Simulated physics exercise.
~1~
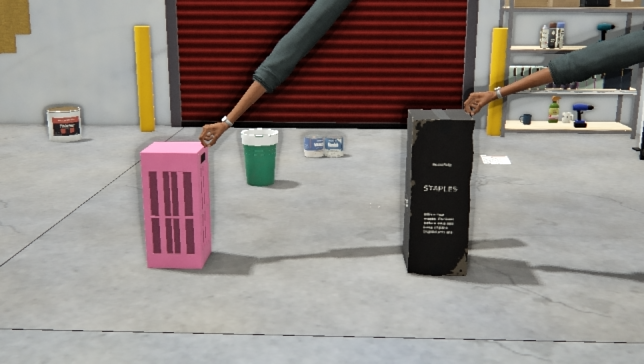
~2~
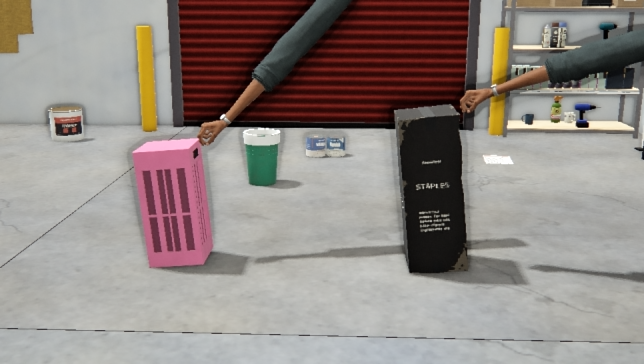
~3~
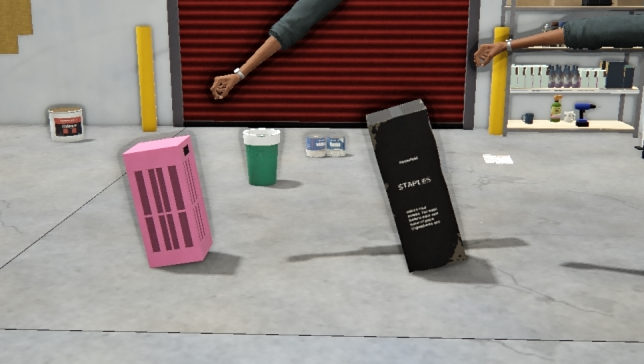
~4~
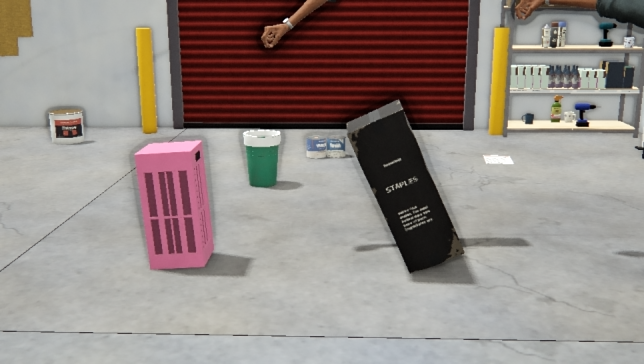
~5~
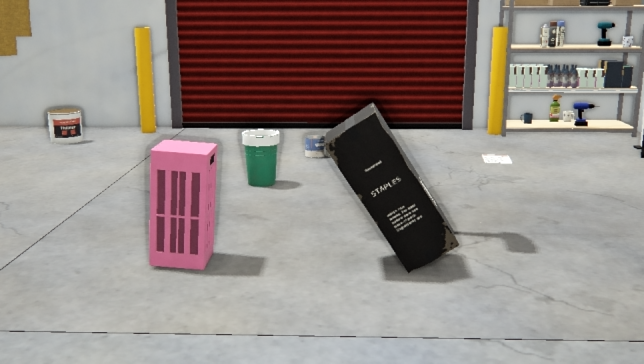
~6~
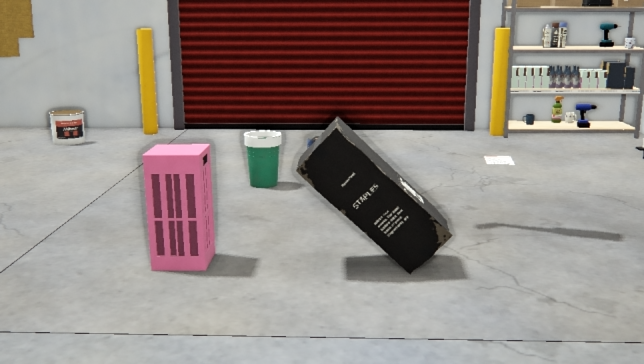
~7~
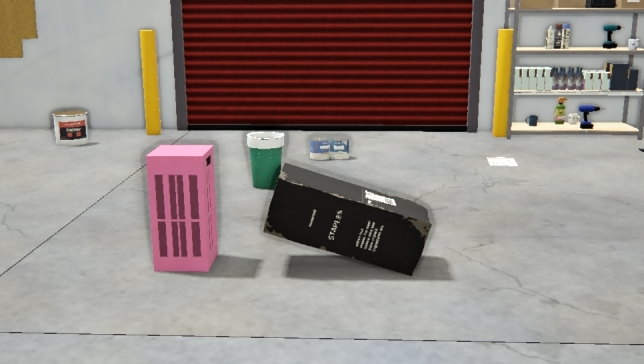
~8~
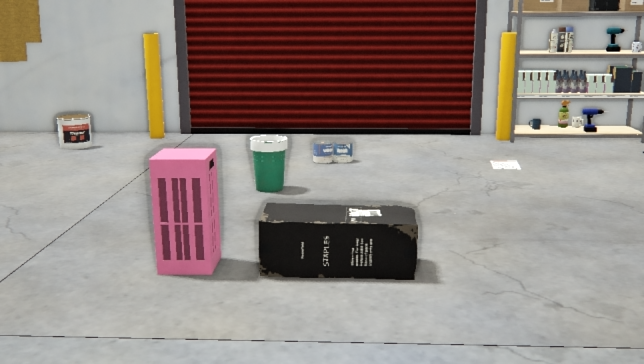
In the video, two hands let go of a pink crate and a tall black parcel in a garage and withdraw; both objects tilt left, then the crate rocks back upright while the parcel keeps tipping and ends lying on its side.
